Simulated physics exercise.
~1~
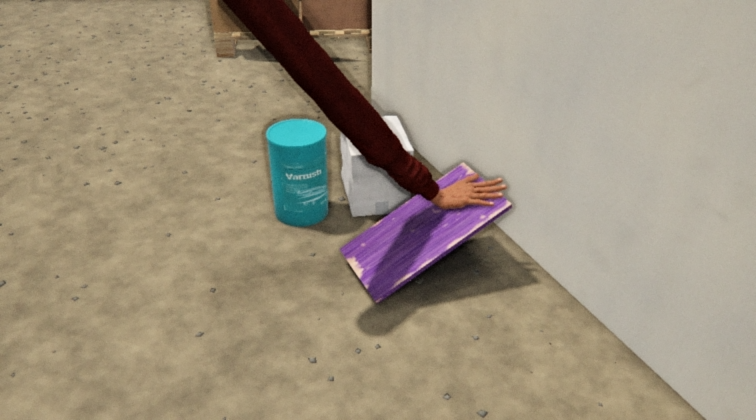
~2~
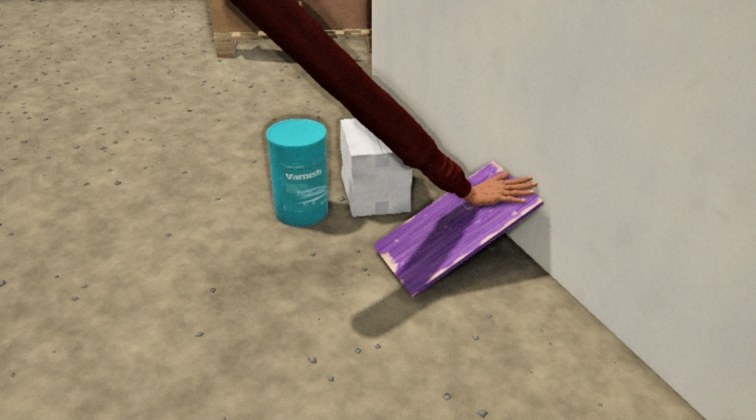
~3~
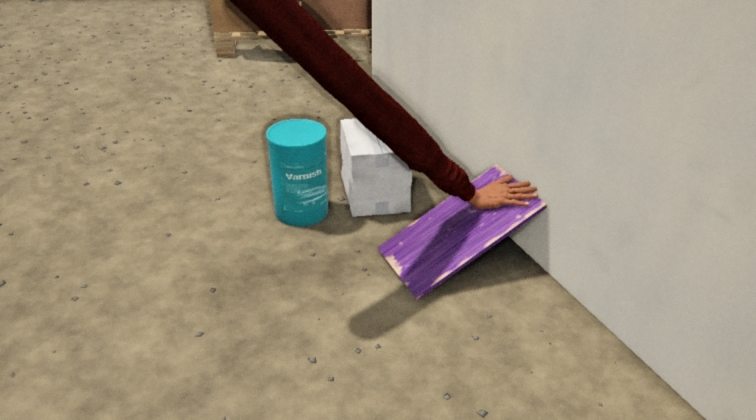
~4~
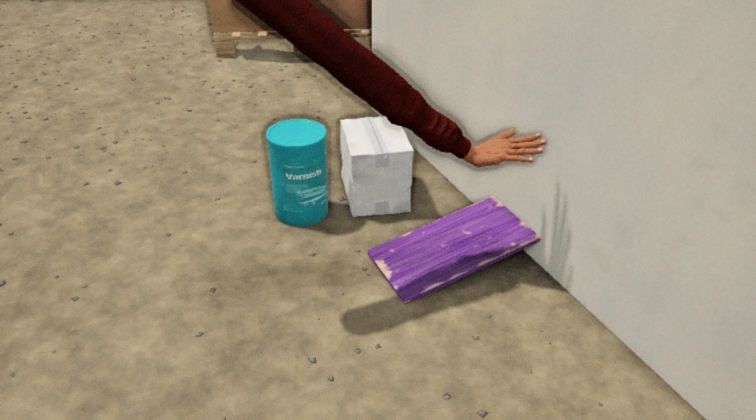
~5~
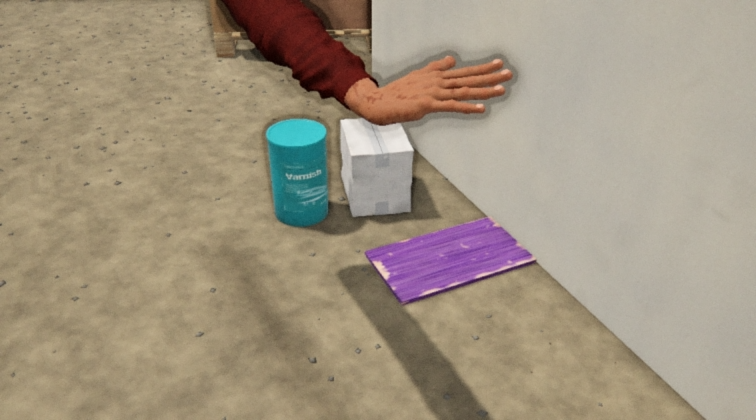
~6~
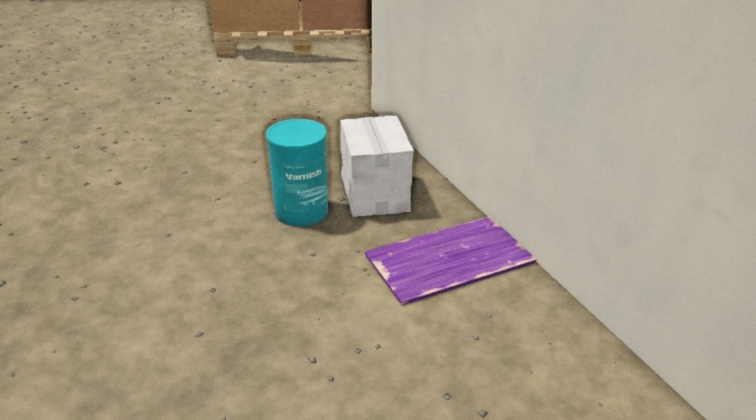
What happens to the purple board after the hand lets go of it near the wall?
It does not stay leaning. It slips down and ends up lying flat on the floor beside the wall.
